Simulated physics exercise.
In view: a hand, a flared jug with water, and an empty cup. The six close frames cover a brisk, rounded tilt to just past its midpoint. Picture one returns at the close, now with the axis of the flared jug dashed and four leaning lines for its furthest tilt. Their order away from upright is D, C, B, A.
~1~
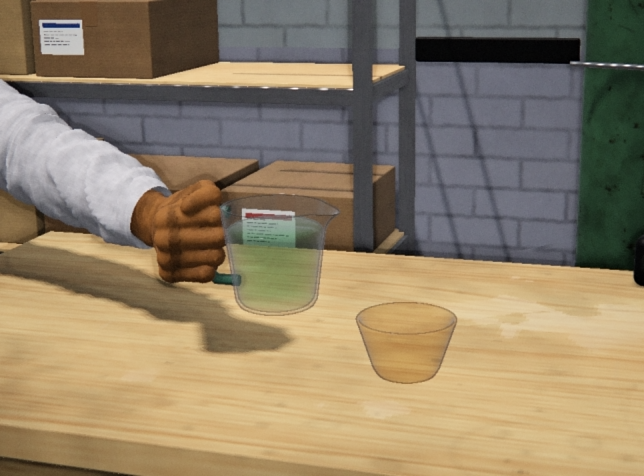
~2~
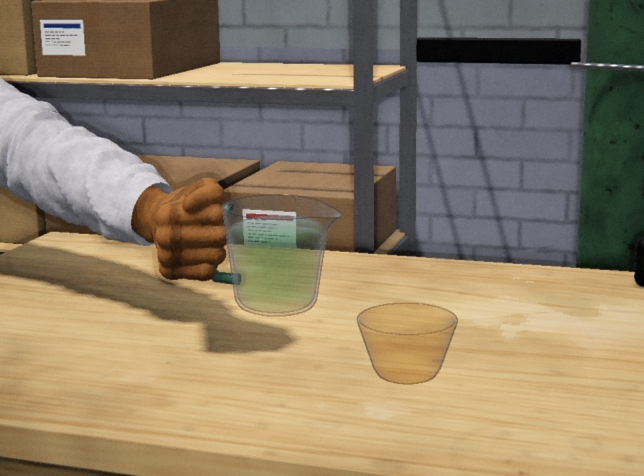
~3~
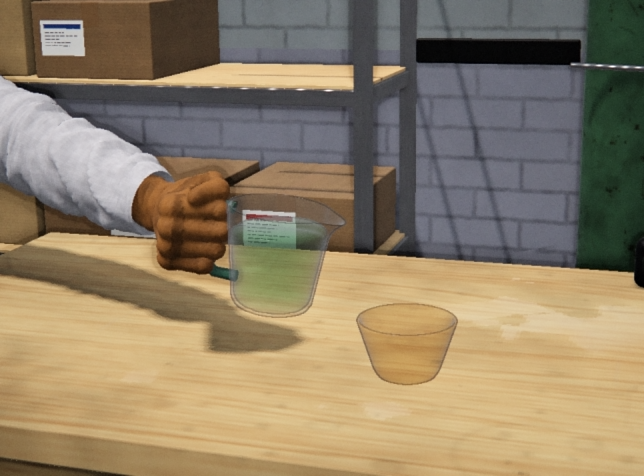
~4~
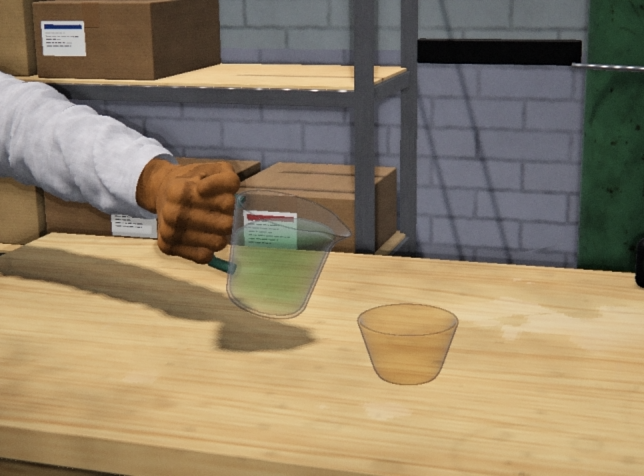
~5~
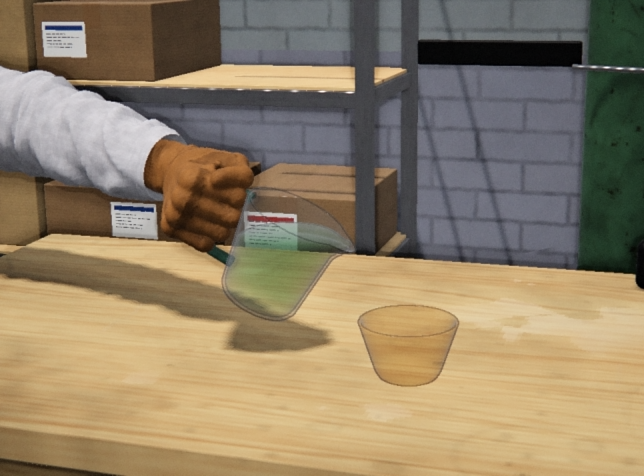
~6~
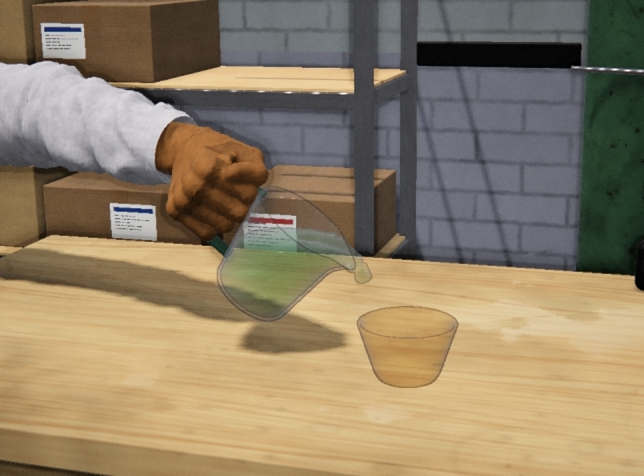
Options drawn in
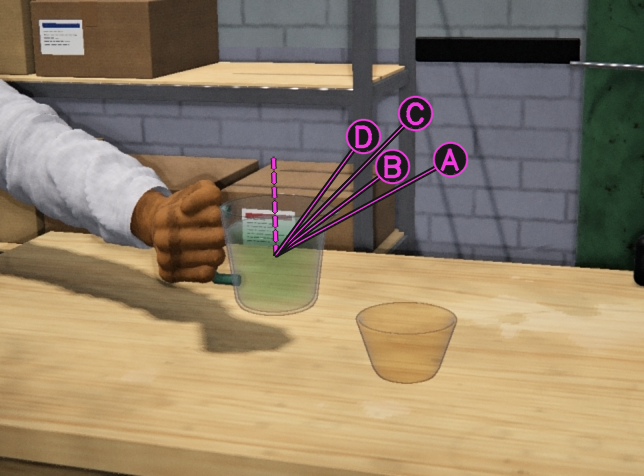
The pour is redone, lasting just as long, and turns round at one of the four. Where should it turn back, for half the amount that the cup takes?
C is best.
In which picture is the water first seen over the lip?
In picture 6.
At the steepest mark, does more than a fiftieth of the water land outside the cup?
Yes, it does.
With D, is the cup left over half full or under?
Under.
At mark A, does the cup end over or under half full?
Over half.
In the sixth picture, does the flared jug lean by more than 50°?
No.
On the marked copy, A at (435, 168); B at (379, 177); C at (403, 125); D at (352, 150).
With A, the cup ends with about 79 % of what it can hold; 9 % of the water is spilt.
With B, the cup ends with about 70 % of what it can hold.
With C, the cup ends with about 47 % of what it can hold.
With D, the cup ends with about 29 % of what it can hold.
